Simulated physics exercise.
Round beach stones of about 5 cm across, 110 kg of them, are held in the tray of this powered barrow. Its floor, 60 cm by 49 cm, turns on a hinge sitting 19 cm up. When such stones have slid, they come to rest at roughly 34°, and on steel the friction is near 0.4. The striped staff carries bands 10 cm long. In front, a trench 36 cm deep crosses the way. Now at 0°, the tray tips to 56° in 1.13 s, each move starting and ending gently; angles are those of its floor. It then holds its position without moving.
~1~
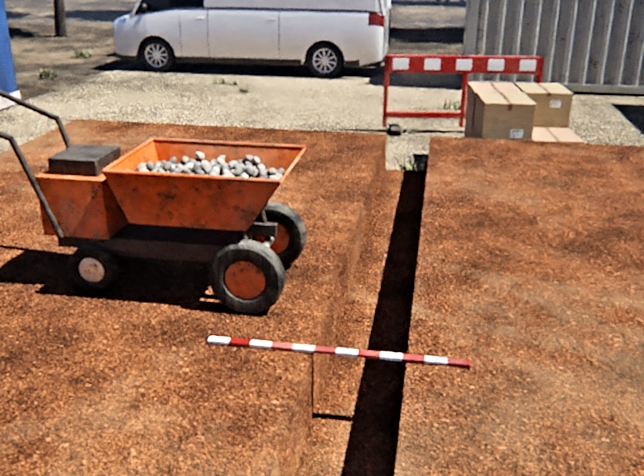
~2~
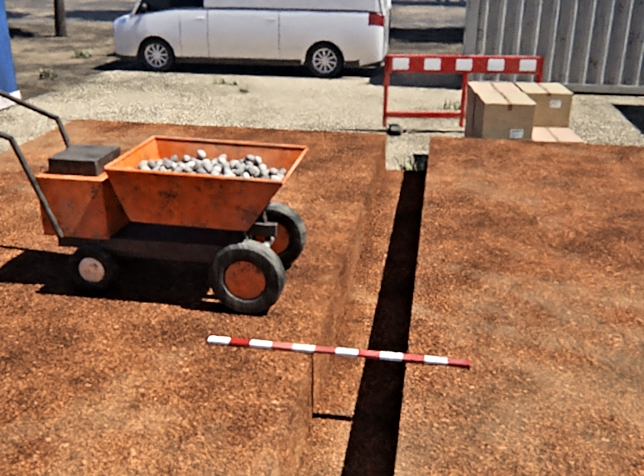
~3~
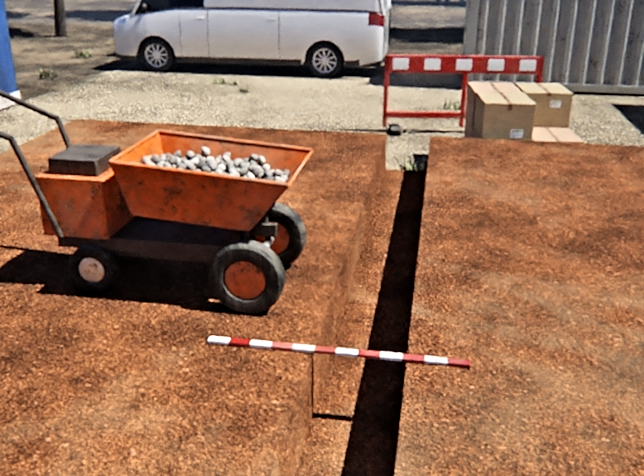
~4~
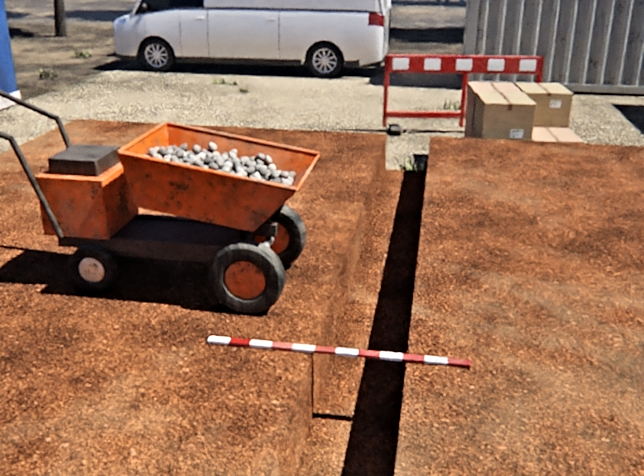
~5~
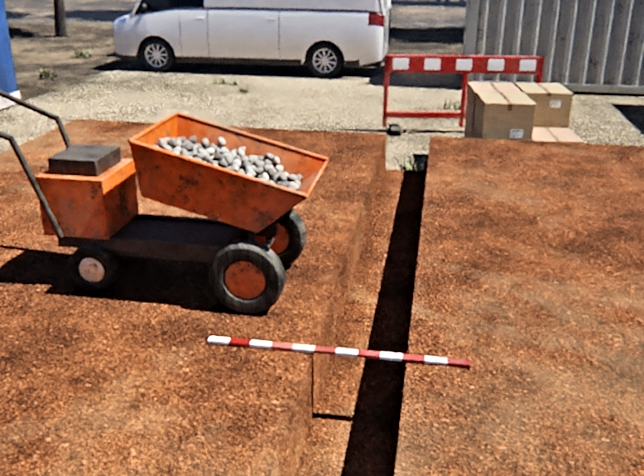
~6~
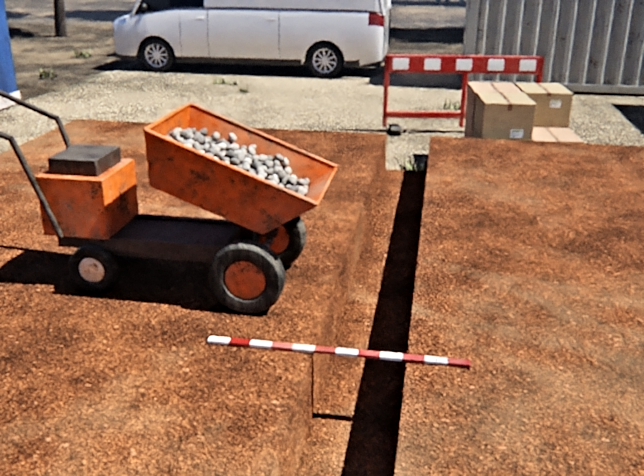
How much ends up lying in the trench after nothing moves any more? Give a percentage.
A share of about 49 per cent.
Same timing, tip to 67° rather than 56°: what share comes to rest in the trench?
Near 75 per cent then.
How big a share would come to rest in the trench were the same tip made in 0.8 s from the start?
It would be near 45 percent.
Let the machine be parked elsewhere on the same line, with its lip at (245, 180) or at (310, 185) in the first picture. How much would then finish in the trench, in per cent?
I'd say some 60 per cent and some 25 per cent.
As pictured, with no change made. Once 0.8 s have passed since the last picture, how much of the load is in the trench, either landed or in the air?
By that point it's something like 10 in a hundred.
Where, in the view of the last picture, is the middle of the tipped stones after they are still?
The tipped stones centre close to (389, 350).
Then, 0.4 s after the last picture the floor is at 47°, 100 % in the tray; the foremost stones are at (333, 220).
Then, 0.8 s after the last picture the floor is at 56°, 91 % in the tray, 9 % in the trench; the foremost stones are at (403, 300).
Then, 1.1 s after the last picture the floor is at 56°, 61 % in the tray, 30 % in the trench, 9 % past the trench; the foremost stones are at (472, 309).
Then, 3.1 s after the last picture the floor is at 56°, 40 % in the tray, 49 % in the trench, 11 % past the trench; the foremost stones are at (540, 311).
